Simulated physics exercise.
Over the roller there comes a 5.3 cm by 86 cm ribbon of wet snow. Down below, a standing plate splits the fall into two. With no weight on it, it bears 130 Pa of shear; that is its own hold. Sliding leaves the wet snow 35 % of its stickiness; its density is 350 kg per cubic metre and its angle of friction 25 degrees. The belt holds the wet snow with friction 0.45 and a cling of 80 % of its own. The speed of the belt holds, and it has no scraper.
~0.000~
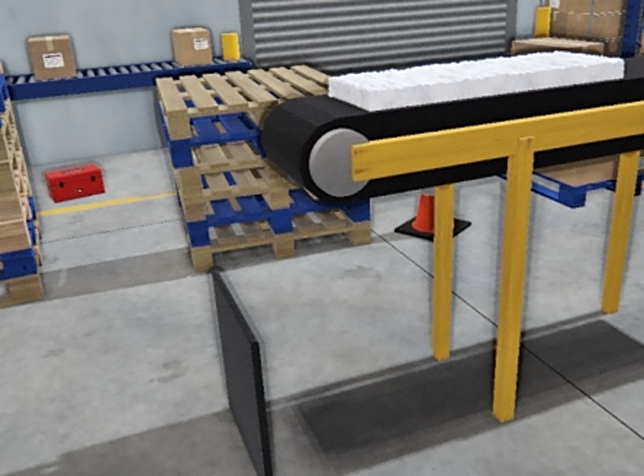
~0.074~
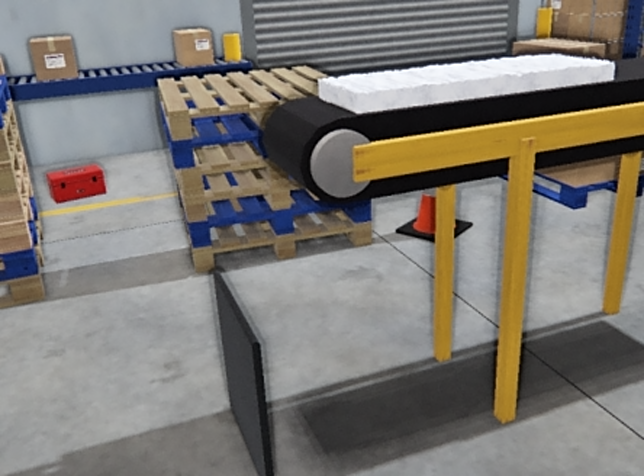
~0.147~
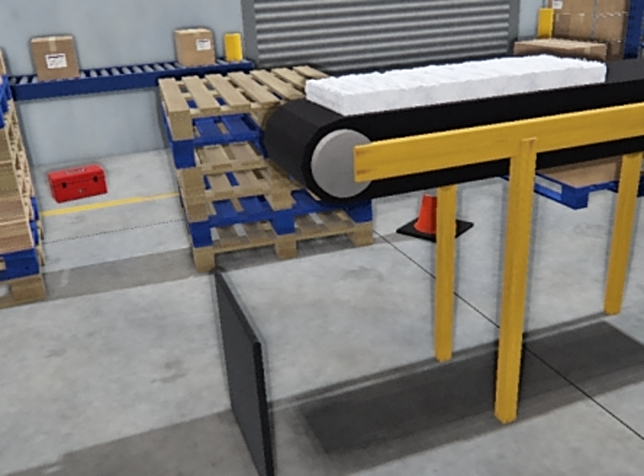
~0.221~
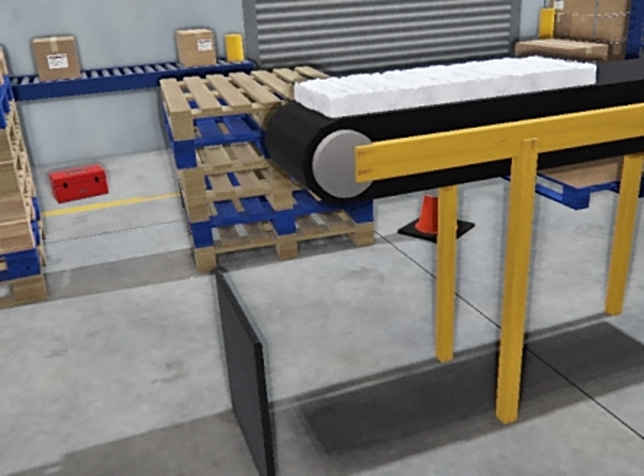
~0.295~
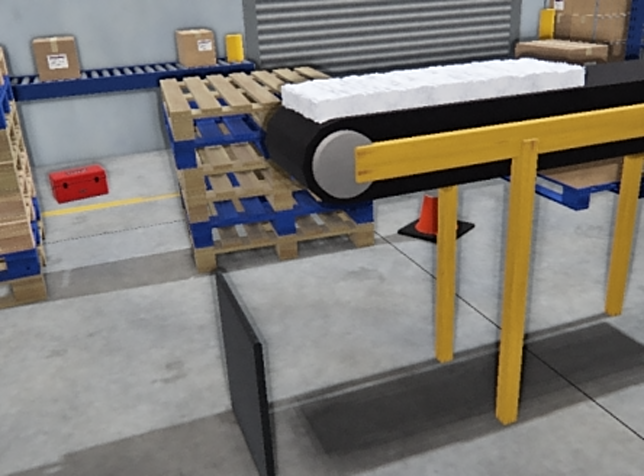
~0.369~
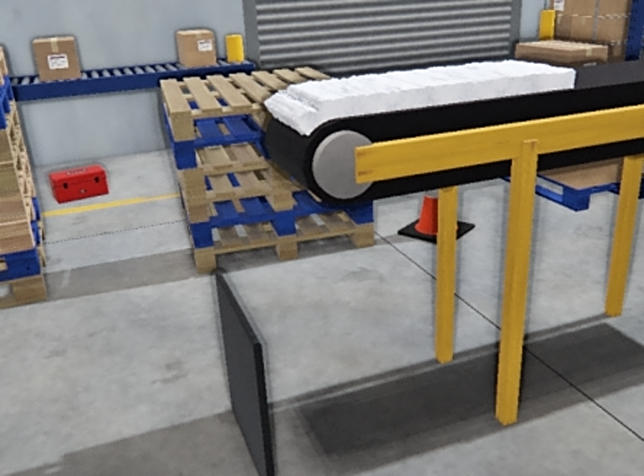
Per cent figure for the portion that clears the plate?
Close to 33 percent.
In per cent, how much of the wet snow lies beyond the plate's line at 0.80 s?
About 6 per cent.
After 0.80 s, 6 % is beyond the plate's line.
After 1.31 s, 17 % is beyond the plate's line.
After 1.82 s, 28 % is beyond the plate's line.
After 2.34 s, 33 % is beyond the plate's line.
After 3.71 s, 33 % is beyond the plate's line.
